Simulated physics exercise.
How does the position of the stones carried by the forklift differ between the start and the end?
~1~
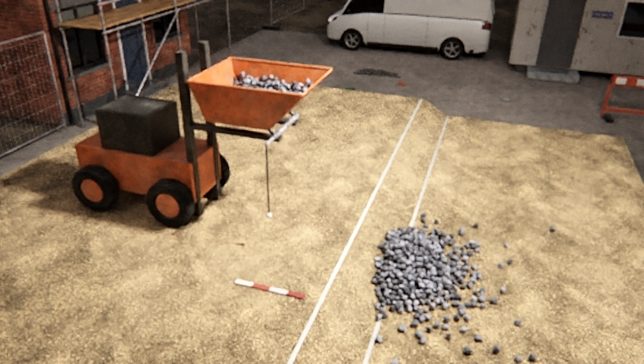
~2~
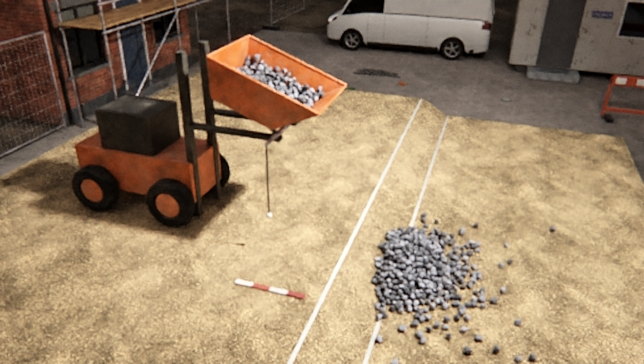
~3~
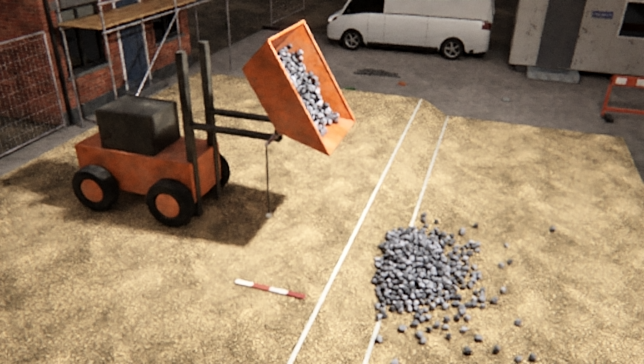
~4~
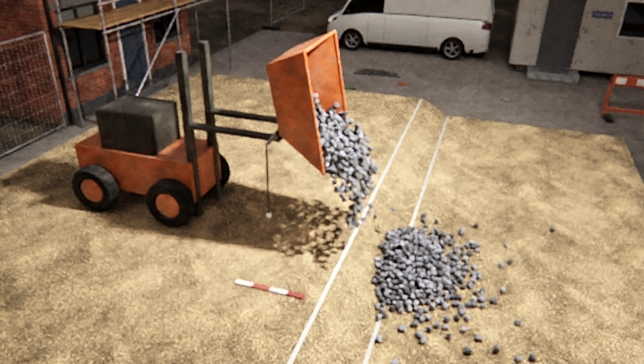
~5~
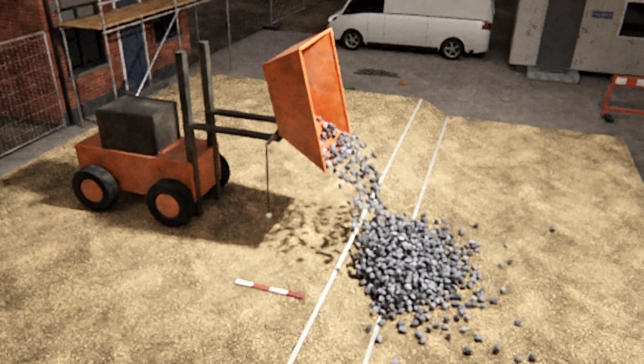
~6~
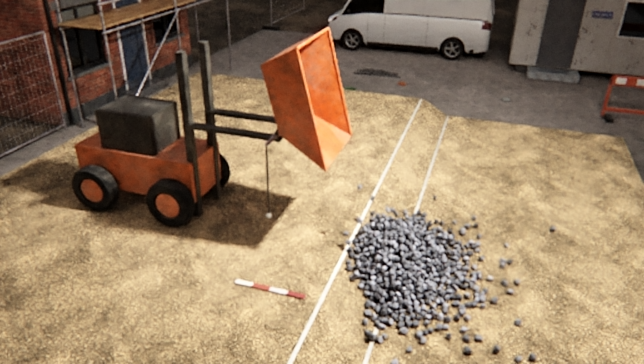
At the start those stones sit up in the raised orange skip near the top of the view. By the end they lie on the ground, lower and further right, merged with the grey heap around the white lines.
An orange forklift with black wheels stands at the left of a sandy yard, seen from above, holding up an orange skip full of grey stones. A loose heap of similar stones already lies at the lower right, beyond two white lines, with a red and white staff on the sand and a white van behind. The skip tilts forward to the right, steeper and steeper, until stones pour over its lip. They stream down across the lines and join the heap. At the end the skip hangs steeply tipped and empty, above a larger heap spreading over the lines.
